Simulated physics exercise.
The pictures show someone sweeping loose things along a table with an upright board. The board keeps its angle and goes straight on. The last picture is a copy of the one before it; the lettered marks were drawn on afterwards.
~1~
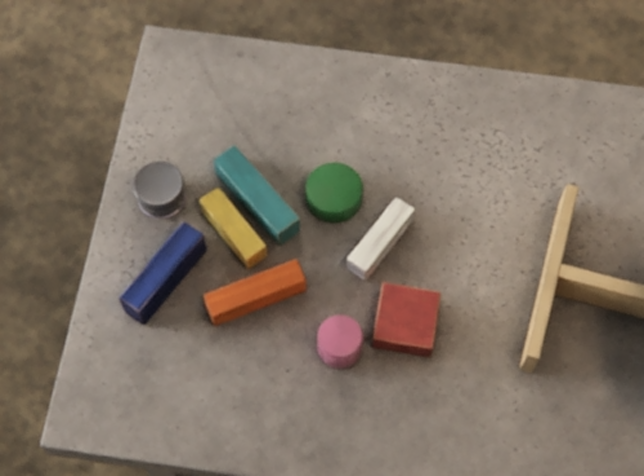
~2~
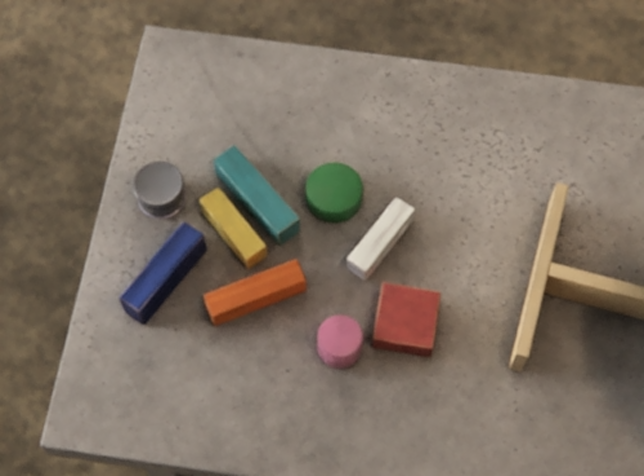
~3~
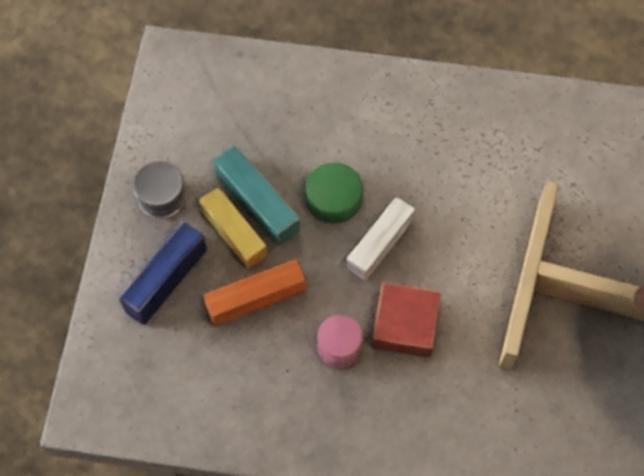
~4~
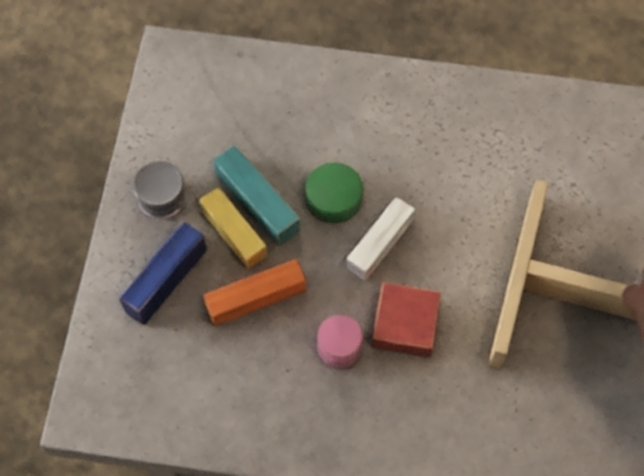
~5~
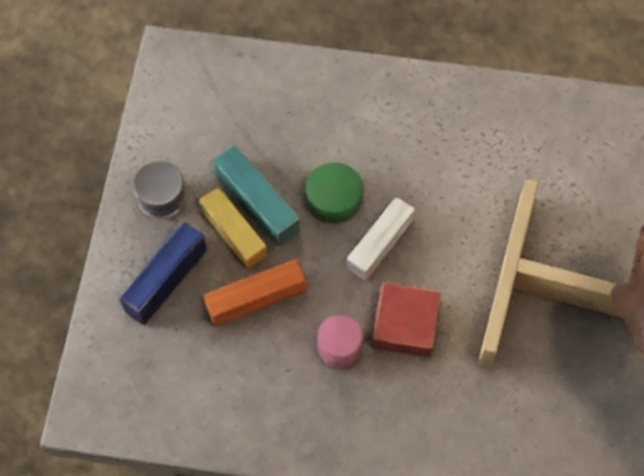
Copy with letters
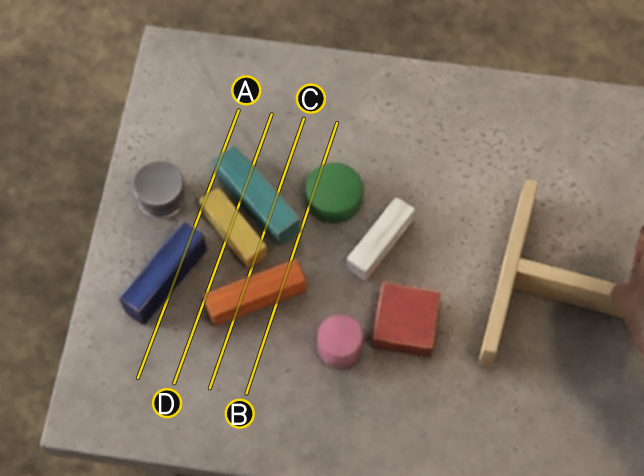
A speckled grey tabletop with its left edge slanting over brown, blurry ground is seen from above by a still camera. Grey and green round tins, teal, yellow, blue, orange and white sticks, a pink round piece and a red block lie across the left and middle. From the right, a pale wooden board on a handle slides slowly left, a hand coming into view behind it, while the loose things stay still.
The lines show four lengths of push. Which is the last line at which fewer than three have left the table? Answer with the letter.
A is the last line within the limit.
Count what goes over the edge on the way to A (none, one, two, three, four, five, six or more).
Two.
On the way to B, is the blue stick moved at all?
No.
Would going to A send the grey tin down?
Yes.
On the marked copy, A at (191, 237); B at (294, 251); C at (259, 246); D at (225, 242).
Following A. Soon after the start, board (396, 247); pink tin (318, 351); red block (342, 308).
Later, board (281, 231); blue stick (158, 271); orange stick (182, 300).
In the end, board (192, 219); blue stick over the edge; grey tin over the edge; two fallen.
As for the rest, B is within the limit but short; C is within the limit but short; D is within the limit but short.
